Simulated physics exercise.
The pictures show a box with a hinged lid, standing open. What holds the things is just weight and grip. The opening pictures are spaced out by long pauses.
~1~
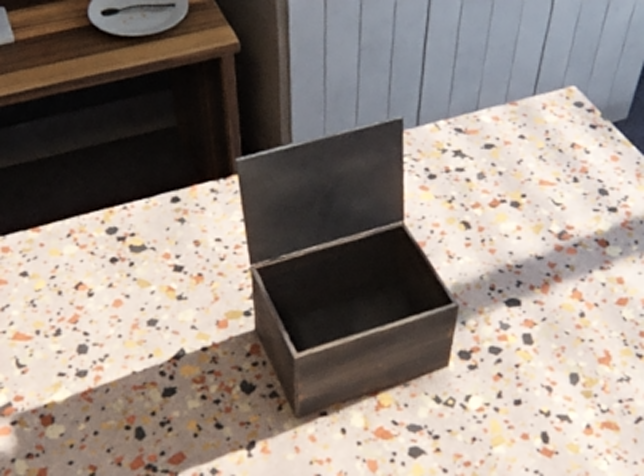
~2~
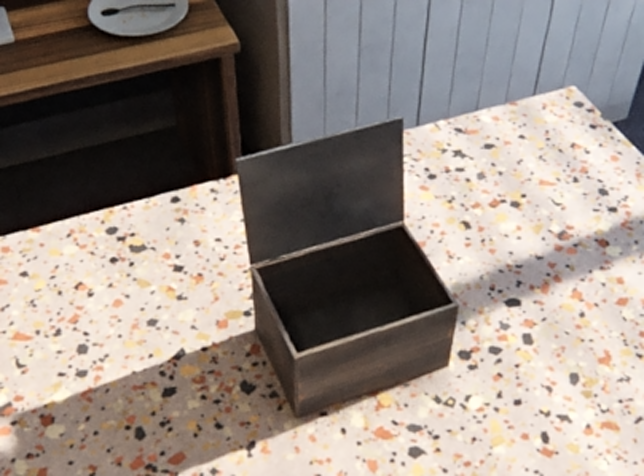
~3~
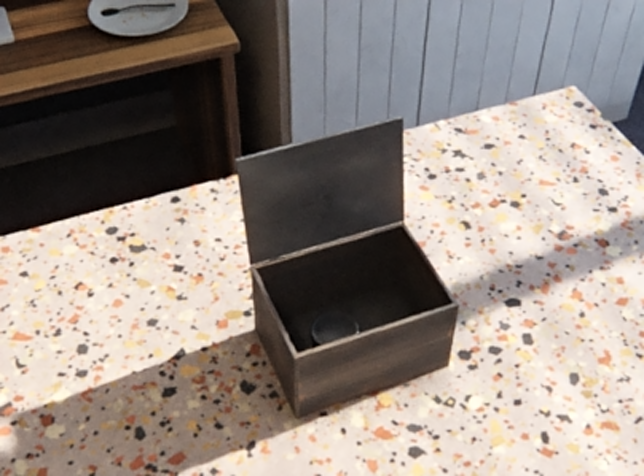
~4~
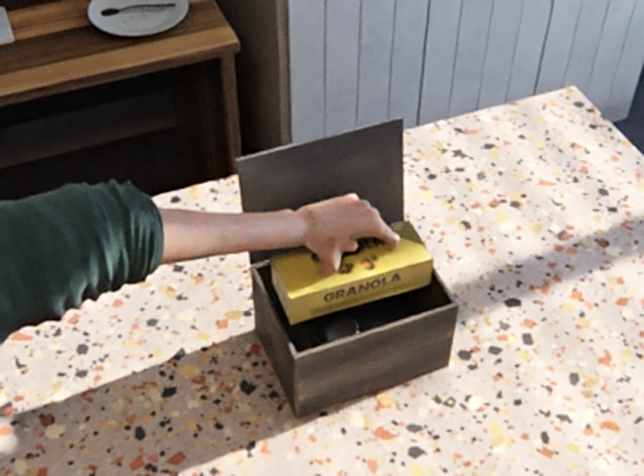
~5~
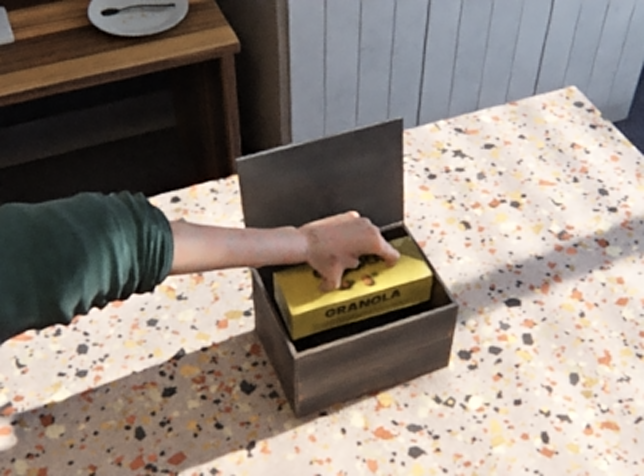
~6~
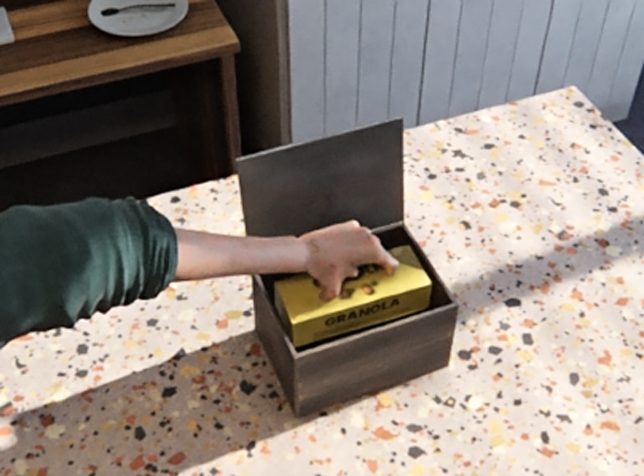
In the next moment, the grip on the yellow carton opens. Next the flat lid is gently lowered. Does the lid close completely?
The lid will lie on the rim.
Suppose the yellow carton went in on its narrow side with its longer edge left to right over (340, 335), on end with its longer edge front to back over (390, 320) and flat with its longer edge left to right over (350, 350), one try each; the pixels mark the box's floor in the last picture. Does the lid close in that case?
Well, the first try leaves the lid lying shut, the second leaves it standing open, and the third leaves it lying shut.
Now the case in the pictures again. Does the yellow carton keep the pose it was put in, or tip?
Observation: The yellow carton tilts over.
Then, 0.80 s on from there, lid starting down; yellow carton on its side near (334, 308).
Then, 1.50 s on from there, lid 65° above the rim; yellow carton on its side near (335, 310).
Then, 1.90 s on from there, lid 23° above the rim; yellow carton on its side near (335, 310).
In the end, lid shut; toppled in the box, yellow carton; black tin unmoved. At the end, from the last picture's camera, yellow carton near (335, 310).
